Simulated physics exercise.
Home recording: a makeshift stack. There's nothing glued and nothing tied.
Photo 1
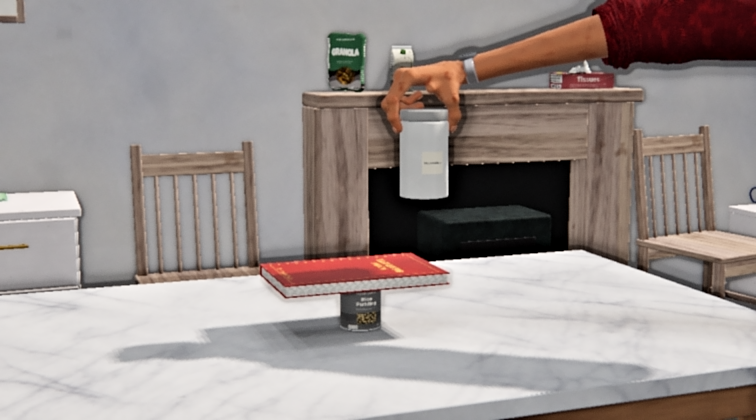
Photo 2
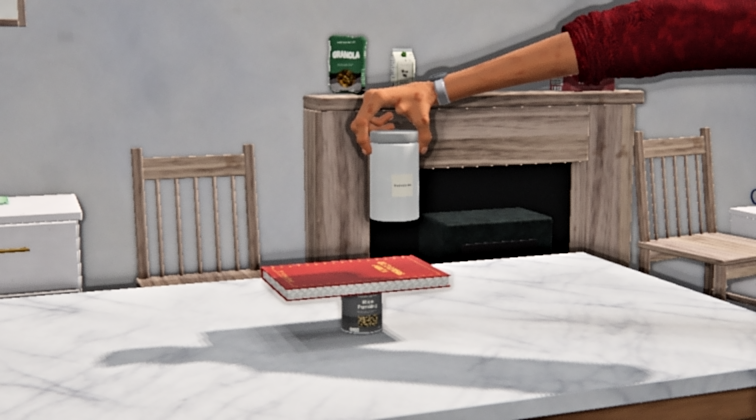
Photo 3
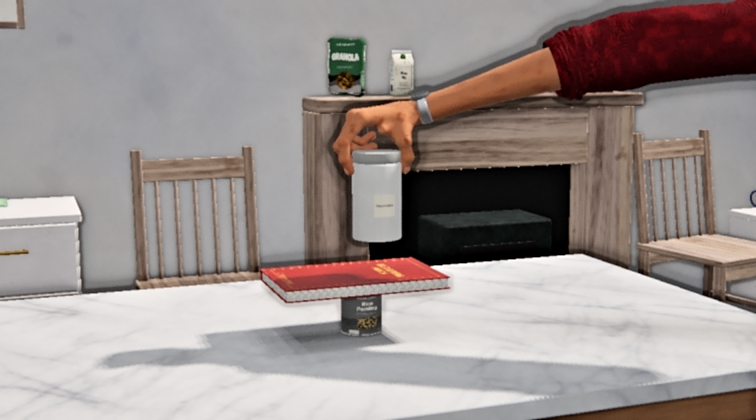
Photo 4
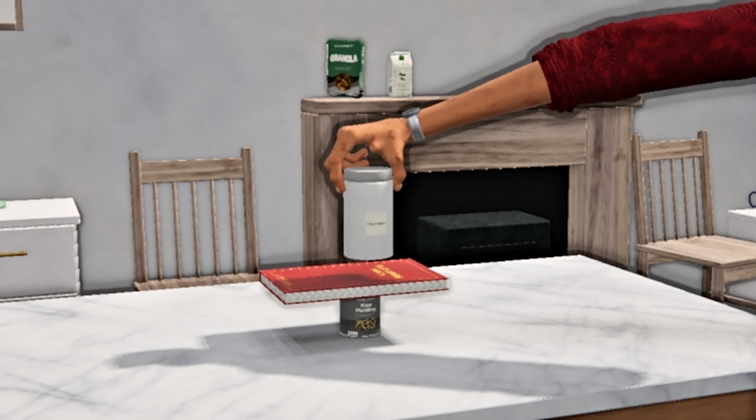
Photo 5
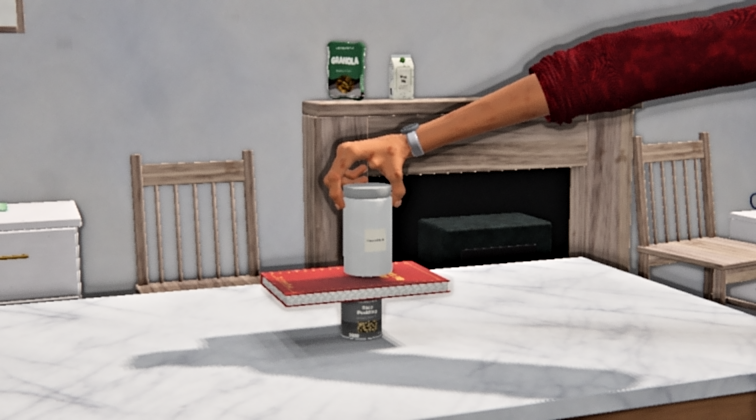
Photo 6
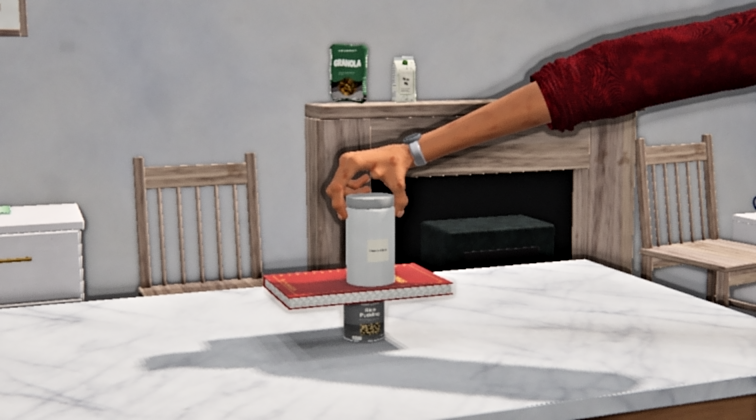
In a grey-walled dining room, a hand lowers a white jar onto a red book resting on a small can.
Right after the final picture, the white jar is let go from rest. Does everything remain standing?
Yes, honestly, the whole thing stays intact in the end.
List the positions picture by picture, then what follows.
In the first frame, still above its spot; white jar (424, 153); red book (353, 274).
In the second frame, still above its spot; white jar (394, 175); red book (354, 277).
In the third frame, still above its spot; white jar (377, 195); red book (354, 279).
In the fourth frame, still above its spot; white jar (369, 213); red book (352, 280).
In the fifth frame, still above its spot; white jar (368, 229); red book (354, 282).
In the sixth frame, in place under the hand; white jar (370, 239); red book (356, 285).
Then, 0.20 s after the last picture, nothing has stirred.
Then, 0.50 s after the last picture, white jar resting near (370, 240).
At rest, all 3 in place. Seen from the same camera at the end, white jar near (370, 240). The stack keeps its balance.
